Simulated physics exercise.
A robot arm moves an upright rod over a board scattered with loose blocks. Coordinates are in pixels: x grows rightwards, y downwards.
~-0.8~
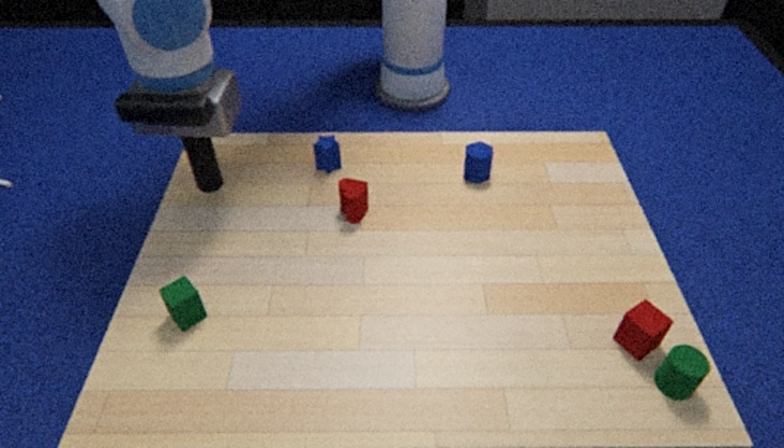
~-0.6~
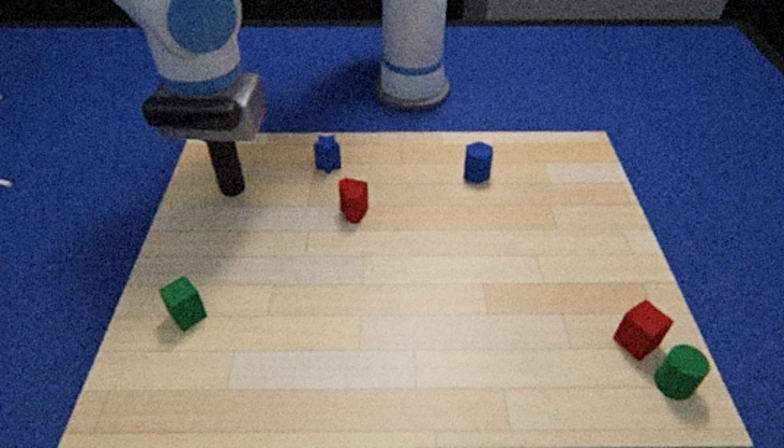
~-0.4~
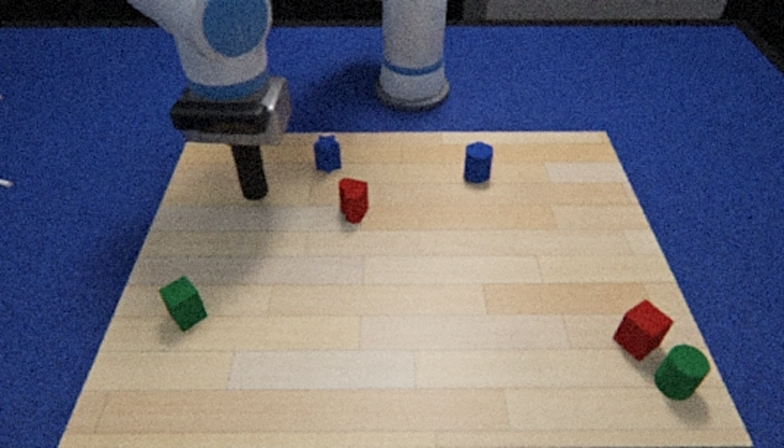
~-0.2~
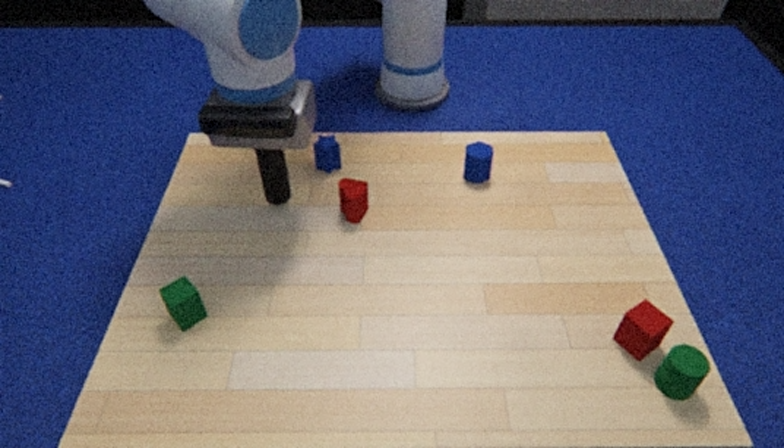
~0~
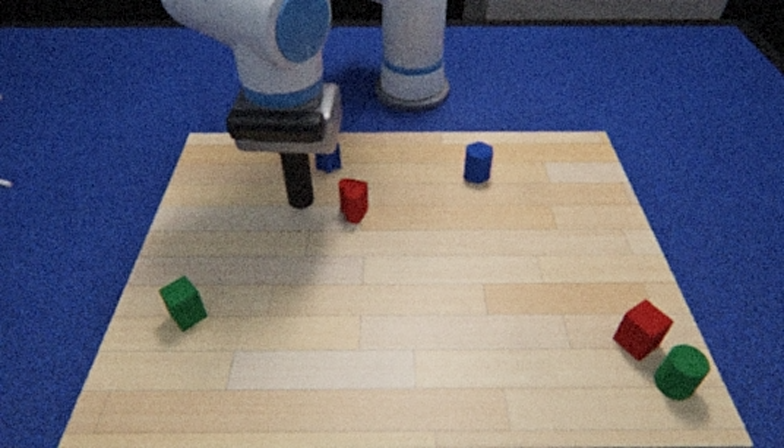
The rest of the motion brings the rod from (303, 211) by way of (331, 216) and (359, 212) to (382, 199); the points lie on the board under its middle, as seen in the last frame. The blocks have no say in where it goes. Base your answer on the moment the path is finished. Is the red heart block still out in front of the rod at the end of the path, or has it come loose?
That block remains ahead.
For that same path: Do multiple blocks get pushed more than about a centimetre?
No, that is not how it ends up.
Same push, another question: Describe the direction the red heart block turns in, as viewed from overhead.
Top view: Clockwise.
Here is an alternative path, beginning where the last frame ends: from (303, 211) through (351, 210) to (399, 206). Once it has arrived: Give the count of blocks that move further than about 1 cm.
I foresee one block being moved.
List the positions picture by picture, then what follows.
In the first frame, rod tip at (211, 186); block tops, blue star block at (326, 141); red heart block at (353, 187).
In the second frame, rod at (233, 190); blocks unchanged.
In the third frame, rod at (256, 194); blocks unchanged.
In the fourth frame, rod at (279, 197); blocks unchanged.
In the fifth frame, rod at (302, 201); blue star block hidden; red heart block at (353, 187).
What follows on the original path. One third of the way, rod at (331, 206); nothing pushed yet.
Two thirds of the way, rod at (360, 202); red heart block at (382, 181).
At the end, rod at (382, 190); blue star block in place; red heart block at (405, 172), turned 20° clockwise.
